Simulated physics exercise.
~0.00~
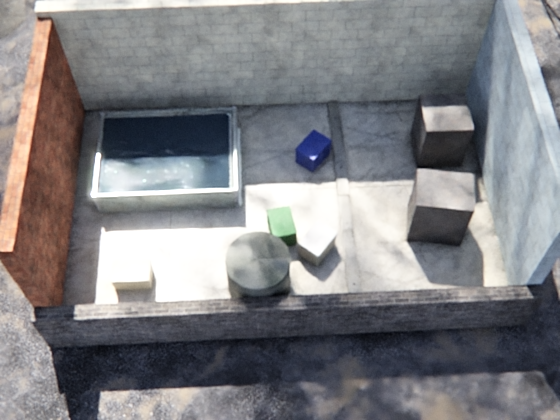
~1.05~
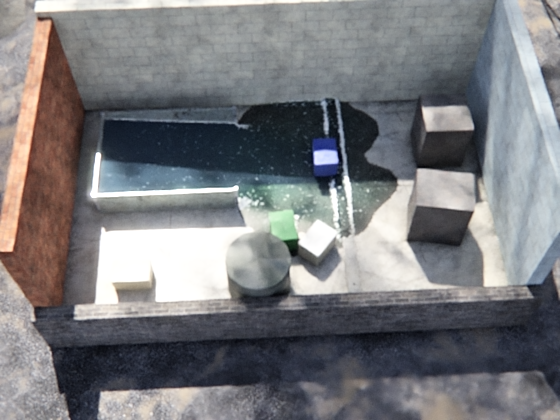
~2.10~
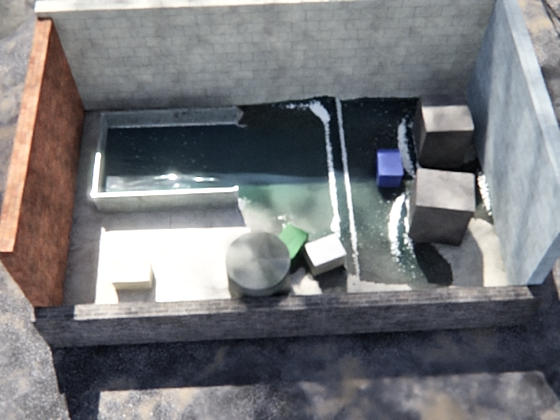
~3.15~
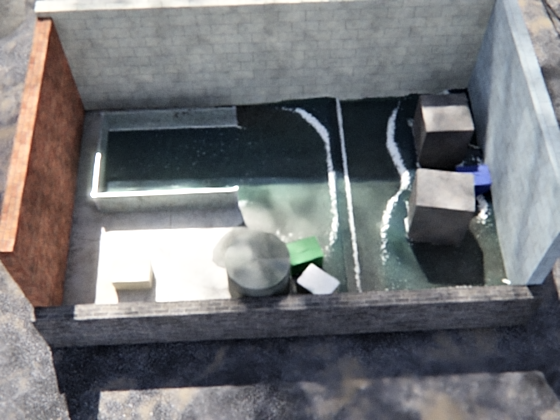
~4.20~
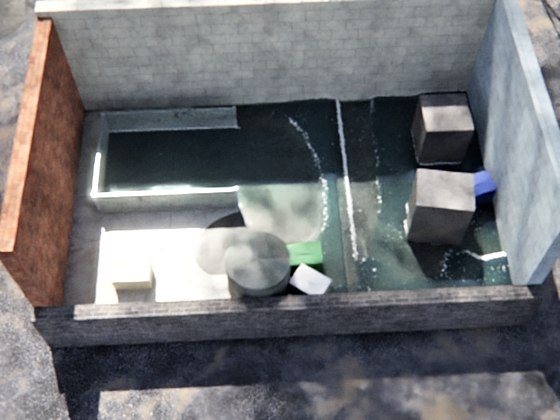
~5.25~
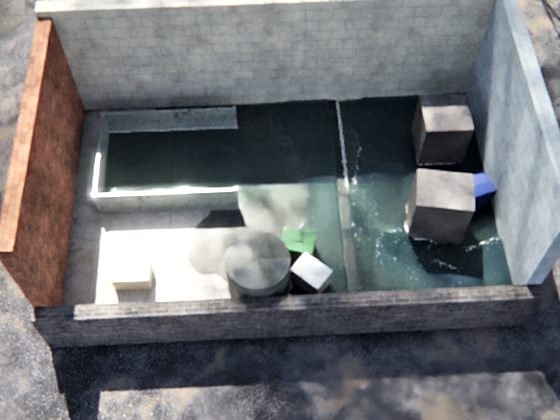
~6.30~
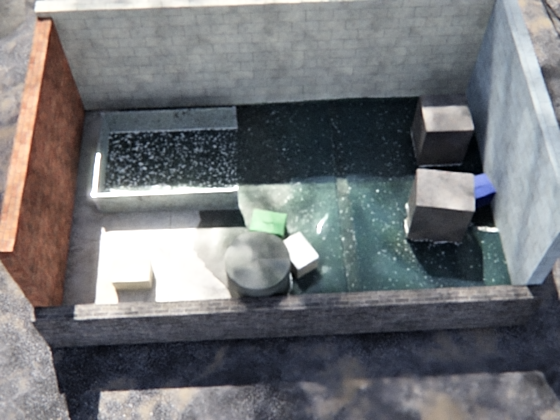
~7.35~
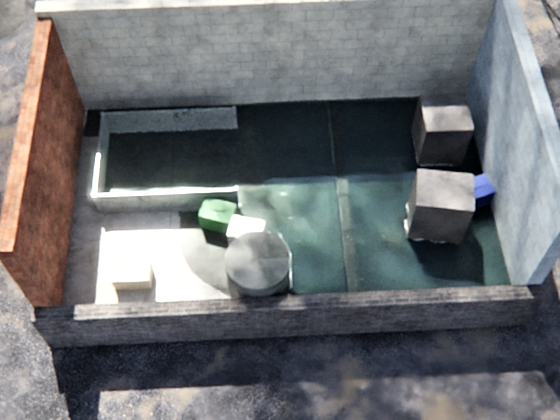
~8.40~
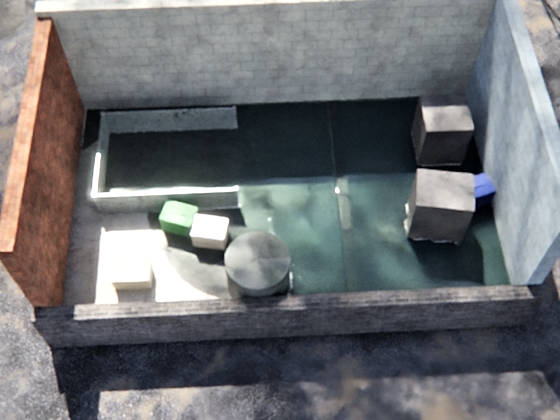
The footage shows water spilling from an open tank across a walled compound, carrying a blue box right over a low kerb until it lodges between a grey block and the right wall. A green box and a white one shift slightly right, then drift left past a round drum, ending below the tank.
